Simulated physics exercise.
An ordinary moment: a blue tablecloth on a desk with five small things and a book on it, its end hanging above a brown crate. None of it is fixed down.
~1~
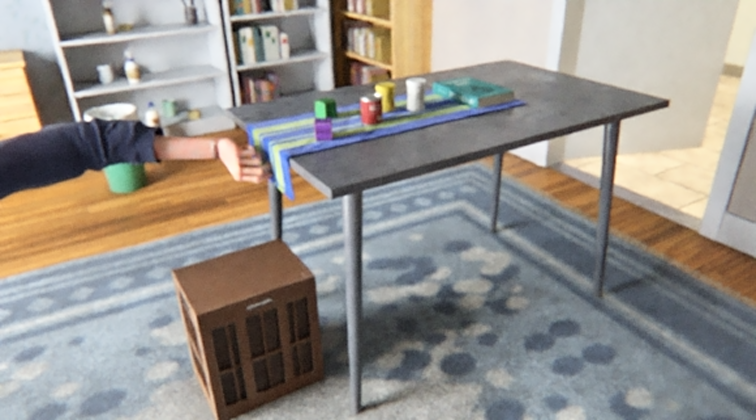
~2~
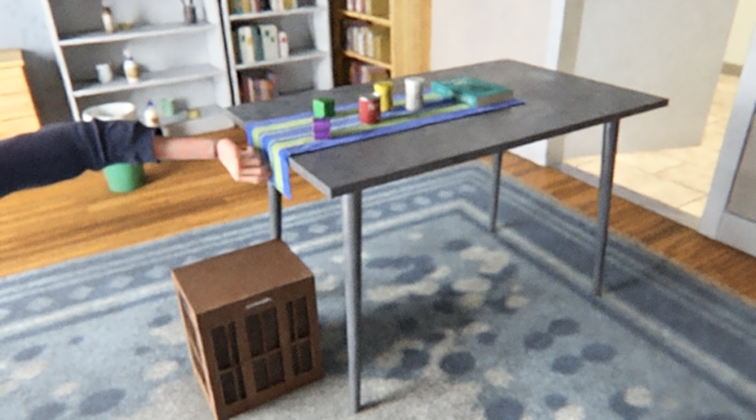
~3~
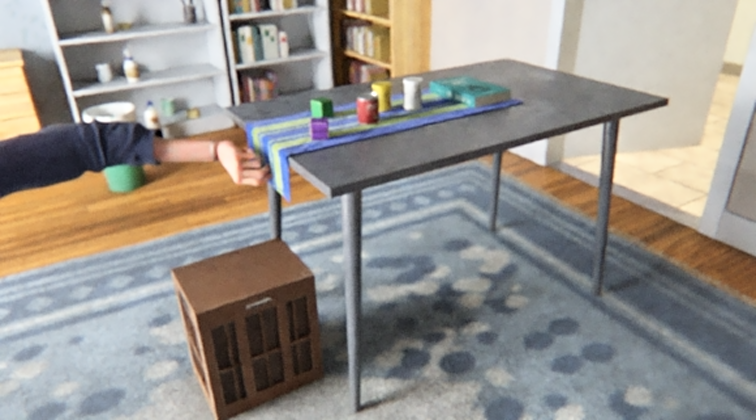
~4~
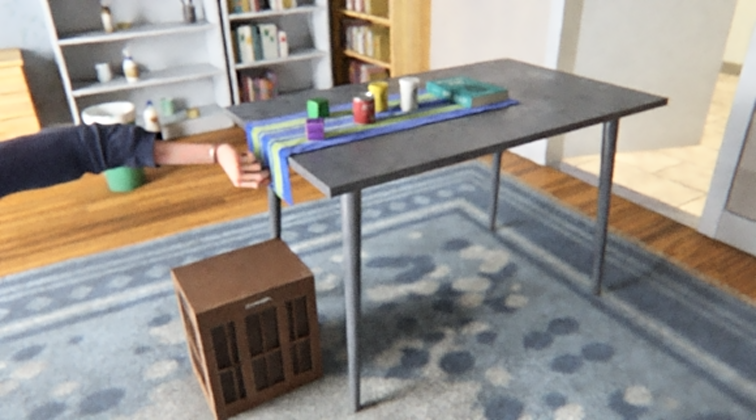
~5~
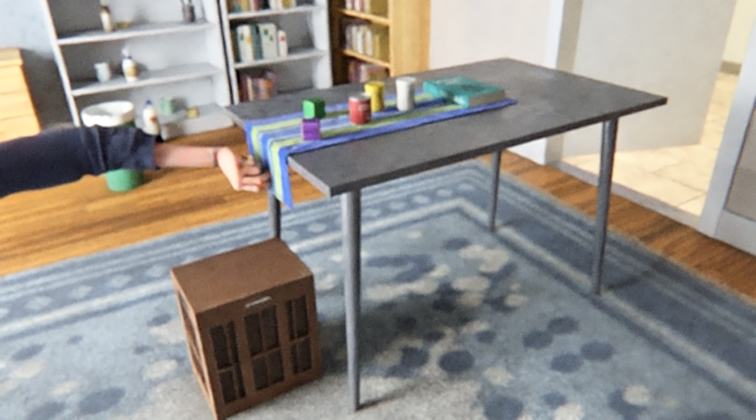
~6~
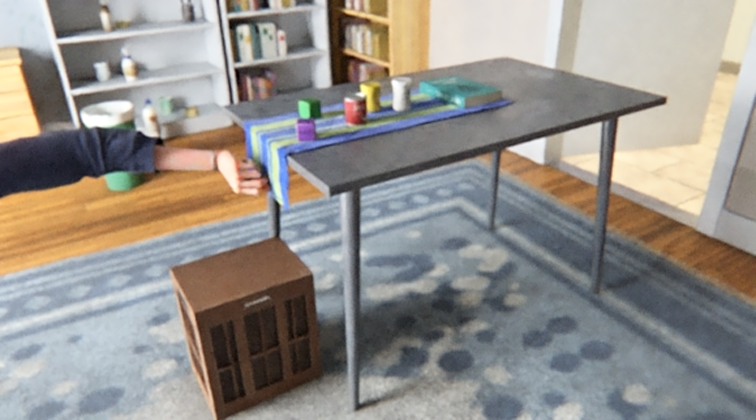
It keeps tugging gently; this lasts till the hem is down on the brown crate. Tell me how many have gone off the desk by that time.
By that time the count is two.
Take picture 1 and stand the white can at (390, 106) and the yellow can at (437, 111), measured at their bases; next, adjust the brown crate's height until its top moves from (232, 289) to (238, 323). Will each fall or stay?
The white can stays aboard; the yellow can stays aboard.
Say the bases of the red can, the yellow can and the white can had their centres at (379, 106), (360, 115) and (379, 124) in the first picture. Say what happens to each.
Record - red can retained; yellow can retained; white can retained.
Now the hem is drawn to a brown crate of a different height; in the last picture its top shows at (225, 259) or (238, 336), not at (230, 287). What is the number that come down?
For the first height 1, for the second 4.
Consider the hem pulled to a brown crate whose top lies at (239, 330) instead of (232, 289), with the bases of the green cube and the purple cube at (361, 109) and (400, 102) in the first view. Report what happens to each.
Green cube: Lost; purple cube: Safe.
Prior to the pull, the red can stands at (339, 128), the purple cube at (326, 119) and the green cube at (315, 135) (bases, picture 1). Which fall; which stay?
Briefly: Red can drops; purple cube drops; green cube drops.
Early on, hem near (272, 218); all still up.
Midway, hem near (274, 248); purple cube gone.
Near the end, hem on the crate; purple cube and green cube gone.
Finally, hem on the crate; purple cube and green cube gone. The desk loses two.
